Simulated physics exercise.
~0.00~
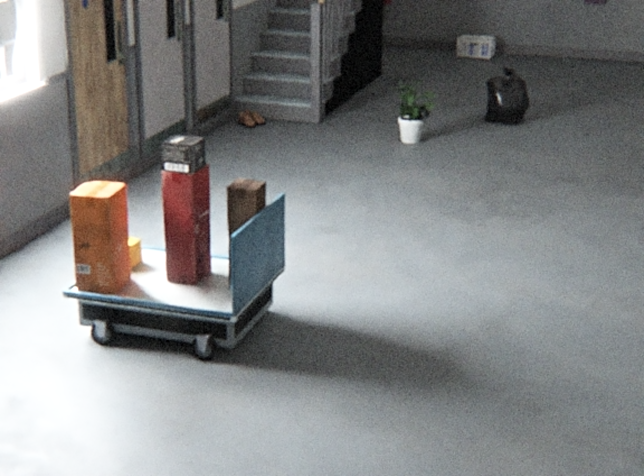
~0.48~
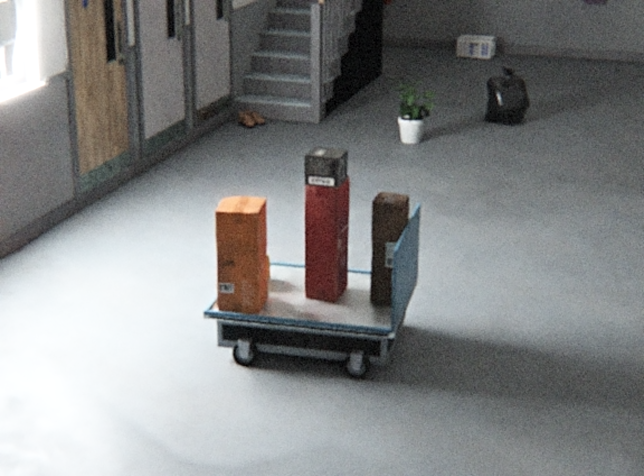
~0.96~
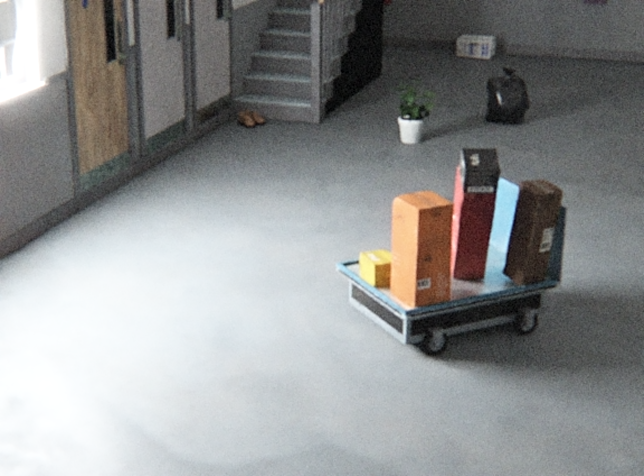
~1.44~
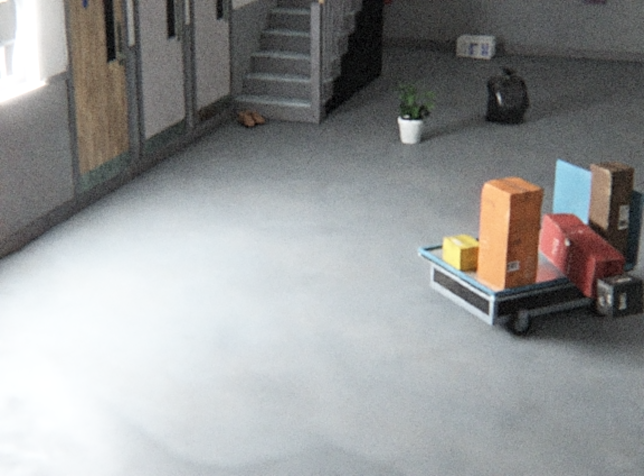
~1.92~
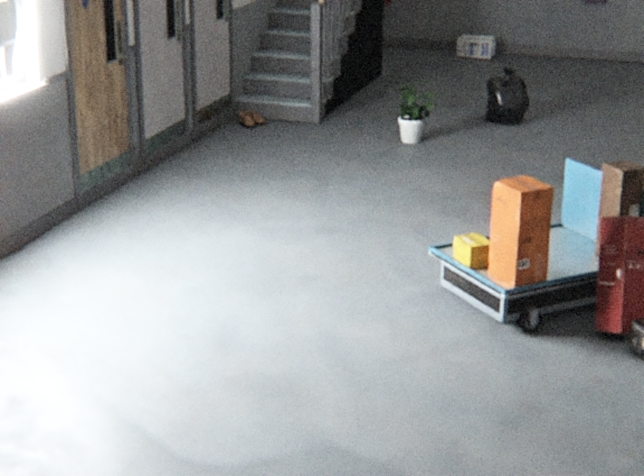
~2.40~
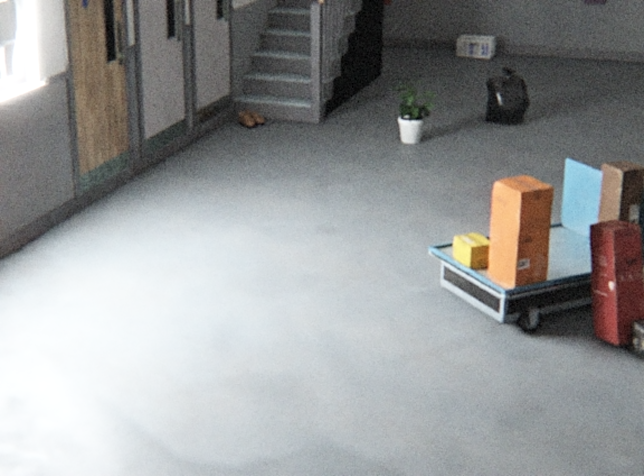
In a grey-floored hall seen from above, with doors and stairs at the back left and a potted plant and black bag further off, a flat cart with a blue board carries several boxes. A tall orange box stands near a small yellow parcel, with a black box atop a tall red one and a brown box by the board. The cart rolls right, then turns away toward the back. The red and brown boxes lean, and the red one topples with the black box over the side. The cart stops at the right edge, the red box resting on end on the floor beside the black one, while the orange, yellow and brown boxes stay aboard.
